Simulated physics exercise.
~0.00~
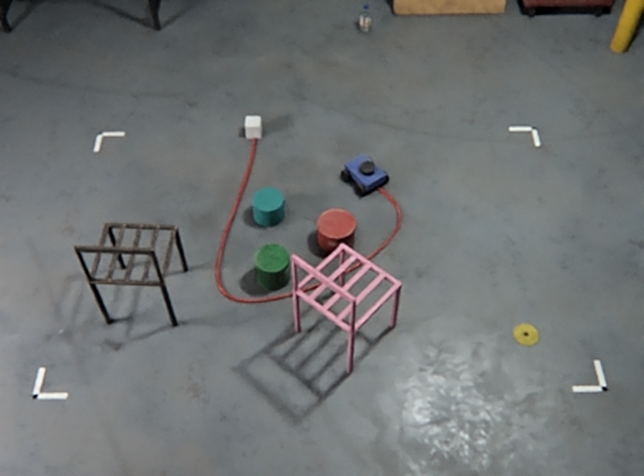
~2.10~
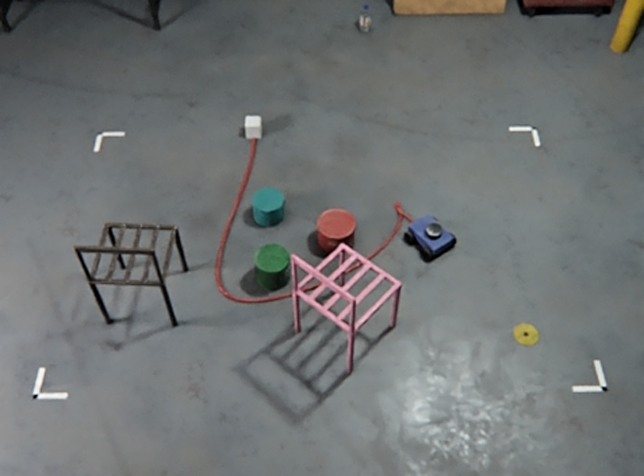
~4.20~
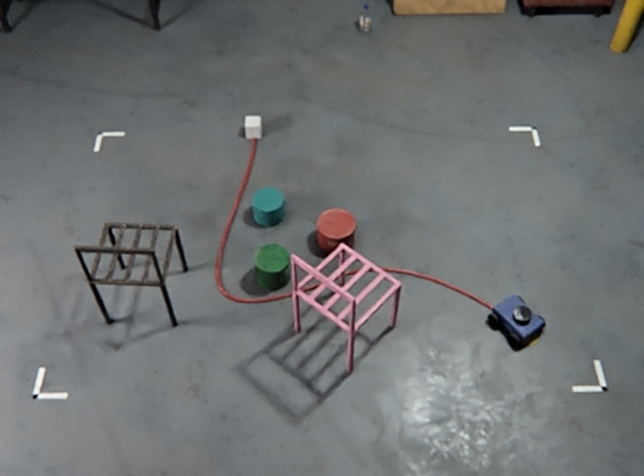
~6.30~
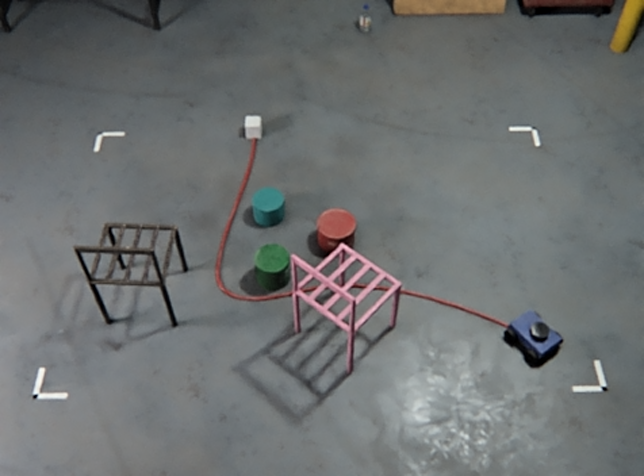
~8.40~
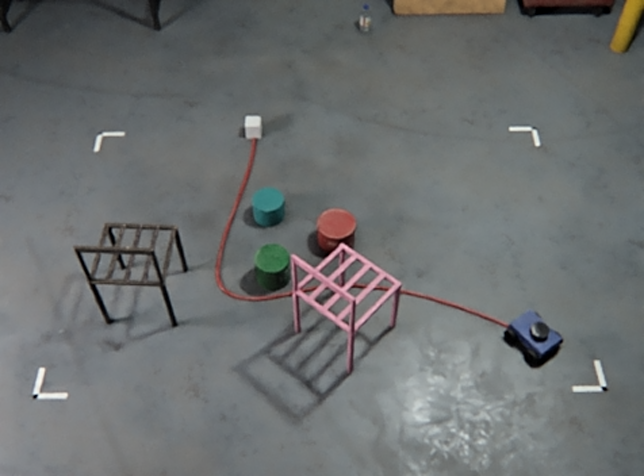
On a workshop floor, a blue cart tows a red lead down-right and stops, still plugged in.
